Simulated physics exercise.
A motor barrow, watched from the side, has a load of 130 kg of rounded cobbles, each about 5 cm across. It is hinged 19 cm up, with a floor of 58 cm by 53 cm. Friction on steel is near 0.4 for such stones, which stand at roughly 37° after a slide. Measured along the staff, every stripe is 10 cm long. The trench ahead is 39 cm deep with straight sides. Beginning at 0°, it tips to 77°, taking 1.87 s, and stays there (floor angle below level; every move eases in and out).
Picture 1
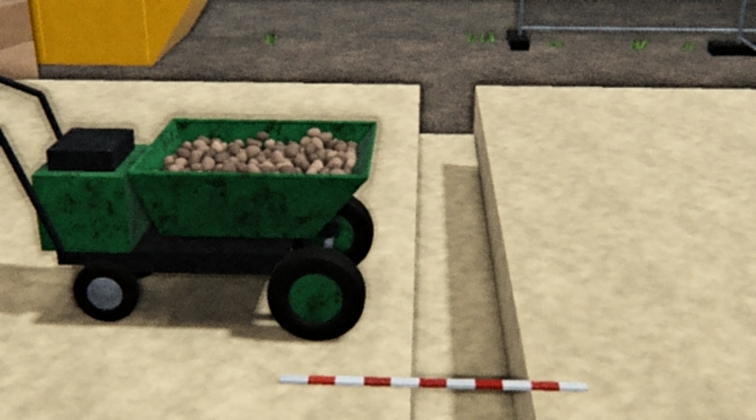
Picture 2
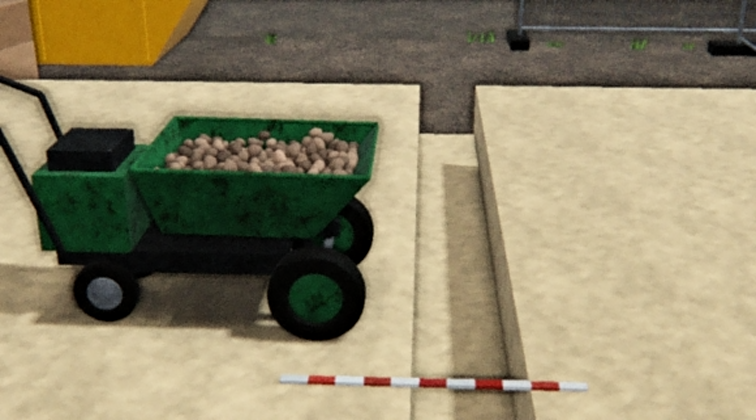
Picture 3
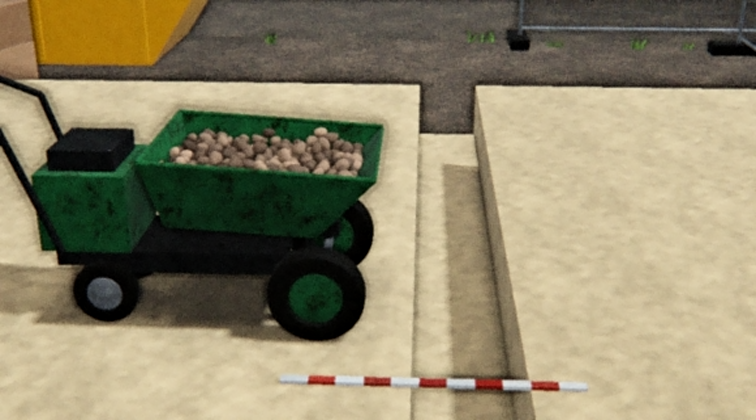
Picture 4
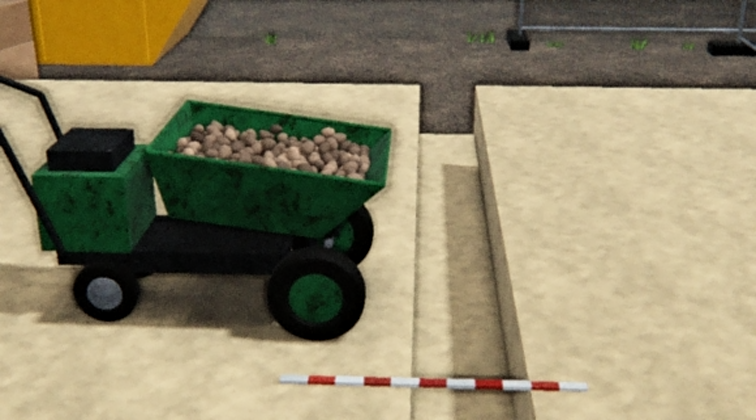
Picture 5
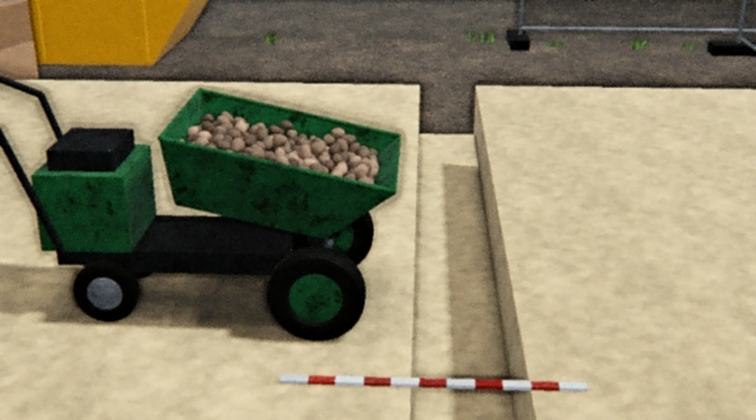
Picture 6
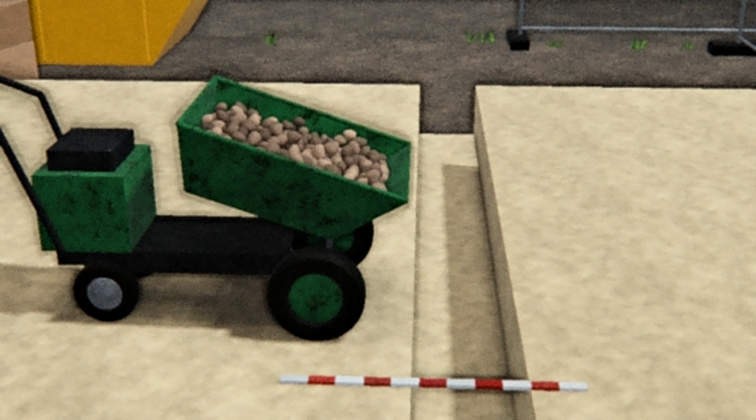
On a paved yard beside a straight trench, a green motor barrow loaded with rounded cobbles stood still while its skip slowly tilted, the back rising and the front lip leaning toward the right.
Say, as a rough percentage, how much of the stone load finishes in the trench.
Roughly 88 out of 100.
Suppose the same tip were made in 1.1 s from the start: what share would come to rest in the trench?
Then some 85 per cent would.
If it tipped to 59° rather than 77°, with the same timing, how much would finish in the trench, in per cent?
Some 70% would finish there.
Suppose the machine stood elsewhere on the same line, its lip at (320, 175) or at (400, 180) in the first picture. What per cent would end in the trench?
Result: Close to 100 then close to 55 per cent.
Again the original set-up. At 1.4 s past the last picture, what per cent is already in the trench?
Roughly 60 percent of the load.
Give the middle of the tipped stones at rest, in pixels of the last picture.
Centre estimate: Around (481, 370).
Then, 0.8 s after the last picture the floor is at 65°, 96 % in the skip, 4 % in the trench; the foremost stones are at (484, 291).
Then, 1.4 s after the last picture the floor is at 77°, 25 % in the skip, 62 % in the trench, 12 % past the trench; the foremost stones are at (605, 292).
Then, 1.7 s after the last picture the floor is at 77°, 5 % in the skip, 82 % in the trench, 13 % past the trench; the foremost stones are at (640, 281).
Then, 3.7 s after the last picture the floor is at 77°, 0 % in the skip, 88 % in the trench, 12 % past the trench; the foremost stones are at (645, 280).
